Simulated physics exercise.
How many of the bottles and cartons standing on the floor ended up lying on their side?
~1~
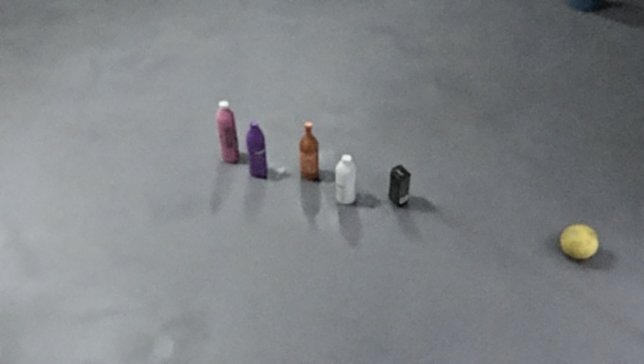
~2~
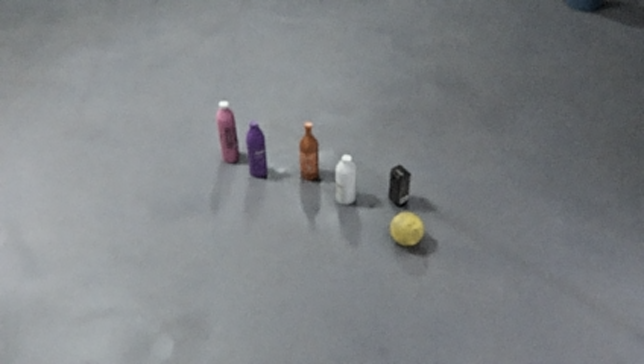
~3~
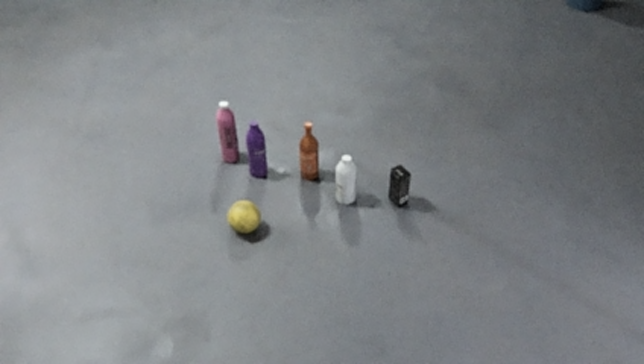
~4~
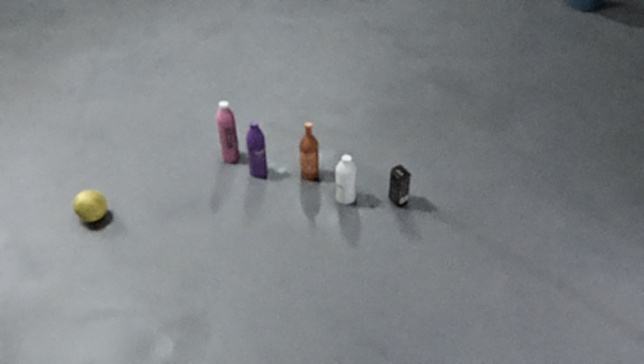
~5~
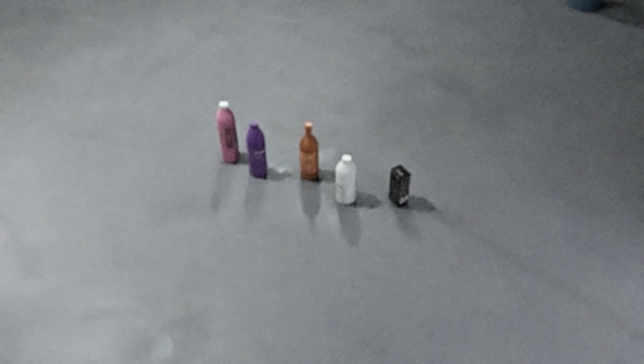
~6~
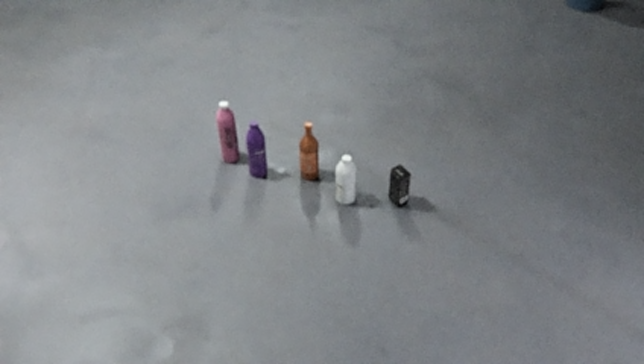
None of them did. The black carton and the white, orange, purple and pink bottles were all still upright at the end.
